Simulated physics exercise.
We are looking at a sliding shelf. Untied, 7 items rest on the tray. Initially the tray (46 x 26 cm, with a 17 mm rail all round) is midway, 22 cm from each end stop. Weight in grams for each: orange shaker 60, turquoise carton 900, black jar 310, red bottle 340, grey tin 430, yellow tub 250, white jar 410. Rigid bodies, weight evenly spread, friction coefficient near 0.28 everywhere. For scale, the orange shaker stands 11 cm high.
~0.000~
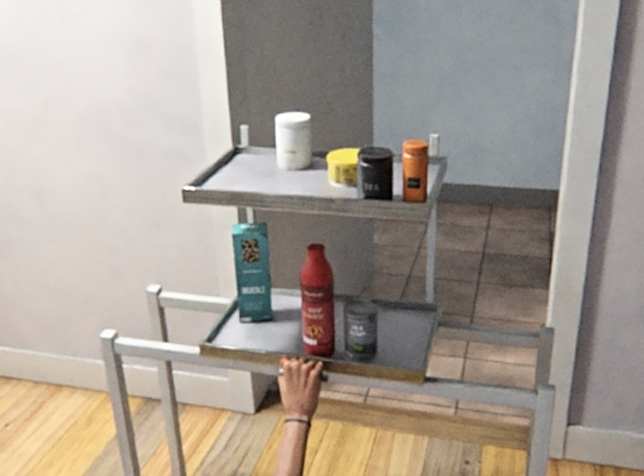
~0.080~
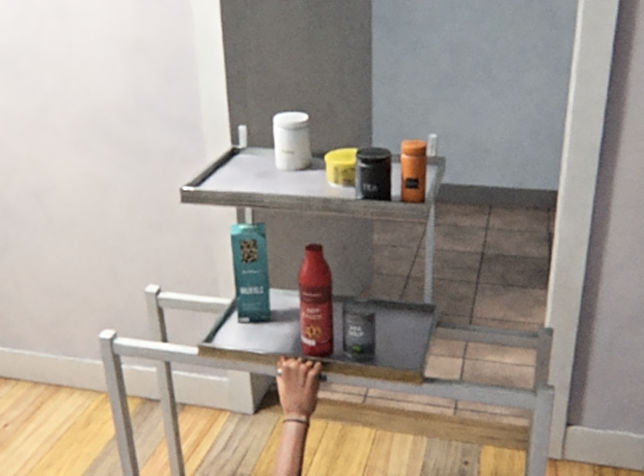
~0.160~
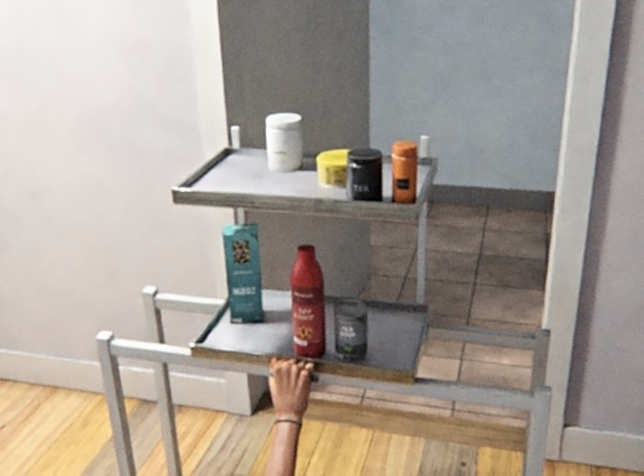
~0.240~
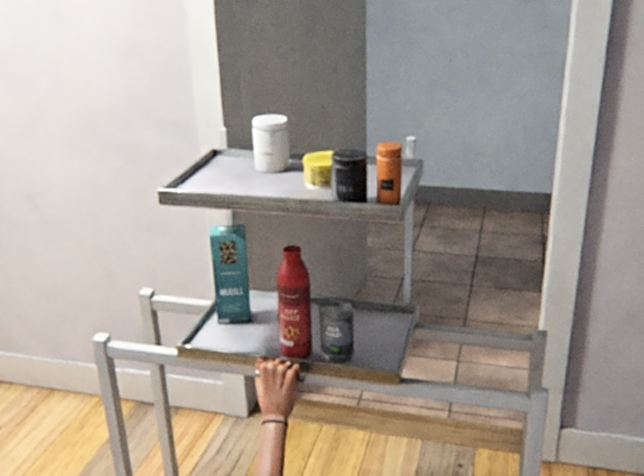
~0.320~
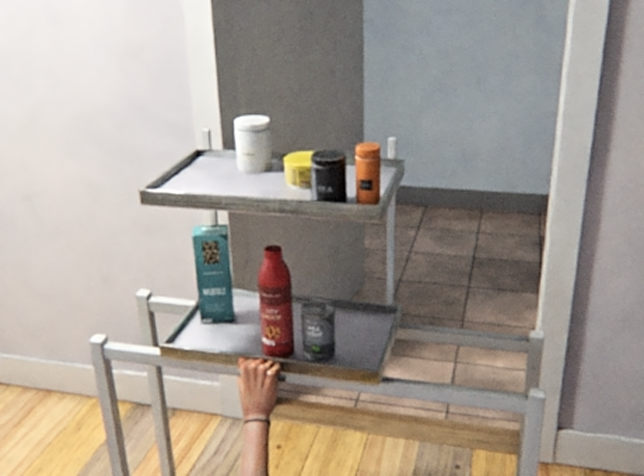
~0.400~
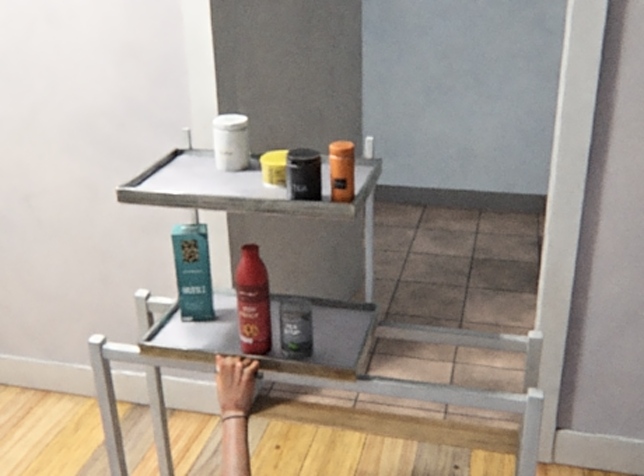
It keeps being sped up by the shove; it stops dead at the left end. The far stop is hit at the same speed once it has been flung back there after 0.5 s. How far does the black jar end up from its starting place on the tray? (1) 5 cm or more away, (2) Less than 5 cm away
The answer is 2.
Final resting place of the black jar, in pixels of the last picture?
It settles at around (486, 188).
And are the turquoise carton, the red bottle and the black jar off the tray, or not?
Outcome: The turquoise carton departs its support; the red bottle remains on its support; the black jar remains on its support.
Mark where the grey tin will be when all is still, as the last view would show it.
Resting point, approx. (458, 347) px.
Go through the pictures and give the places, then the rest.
Tray midway; black jar (375, 176); orange shaker (415, 173), in the first frame.
Tray midway; red bottle (316, 300); grey tin (359, 330), in the second frame.
Tray 1 cm left; yellow tub (341, 169); white jar (285, 143), in the third frame.
Tray 4 cm left; orange shaker (389, 175); turquoise carton (231, 275), in the fourth frame.
Tray 7 cm left; red bottle (276, 301); grey tin (319, 331), in the fifth frame.
Tray 11 cm left; black jar (304, 177), in the sixth frame.
By 0.70 s, tray 22 cm left; black jar 10 cm from its spot near (204, 171); turquoise carton tilted 25°; red bottle 10 cm from its spot.
By 1.30 s, tray 19 cm left; turquoise carton now off the tray; black jar 12 cm from its spot near (204, 171); red bottle 12 cm from its spot.
By 2.20 s, tray 22 cm right; black jar 4 cm from its spot near (466, 187); orange shaker 4 cm from its spot; red bottle 4 cm from its spot.
When it is over (2.7 s), off the tray, turquoise carton; the other 6 within 5 cm of the start. In the last view, black jar near (486, 188).
